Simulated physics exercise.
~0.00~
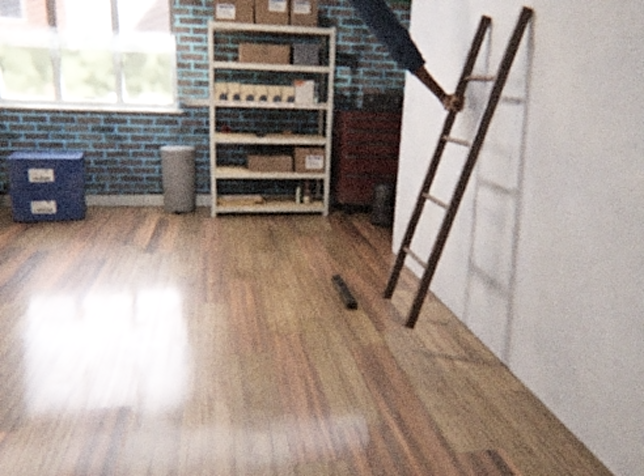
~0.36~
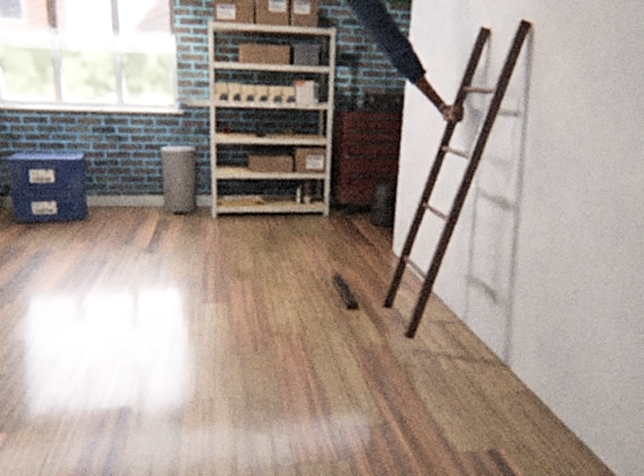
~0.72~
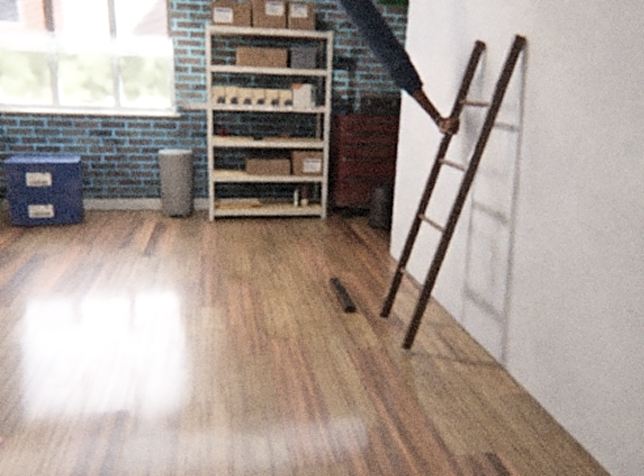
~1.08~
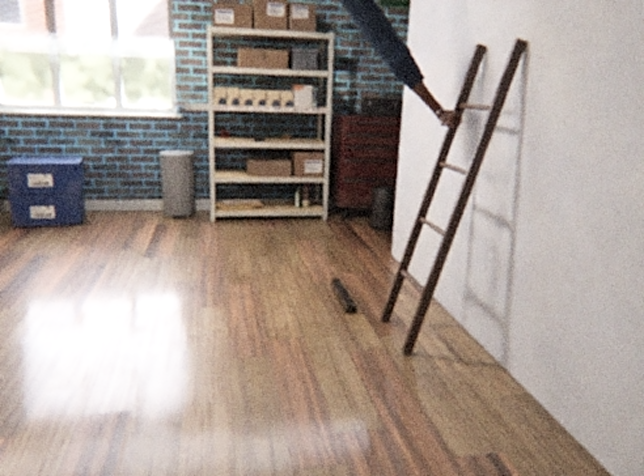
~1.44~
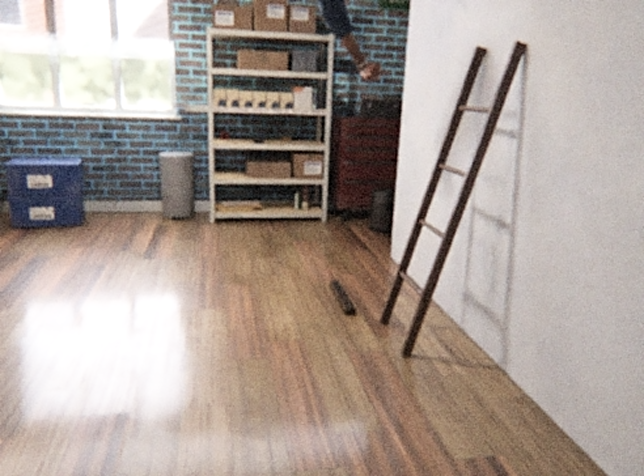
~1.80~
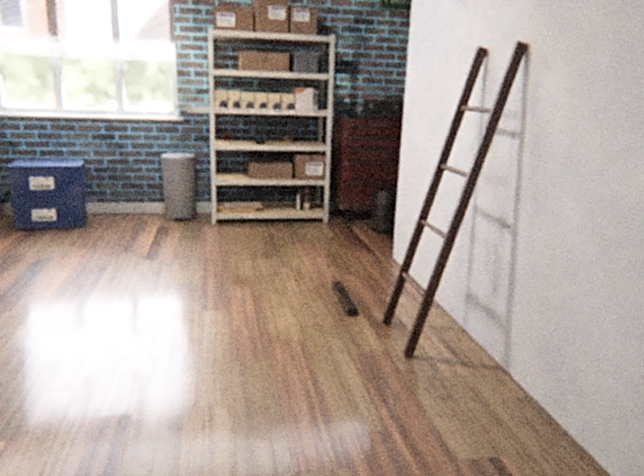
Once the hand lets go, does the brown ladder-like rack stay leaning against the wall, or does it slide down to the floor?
It stays leaning against the white wall after the hand has let go and drawn away.
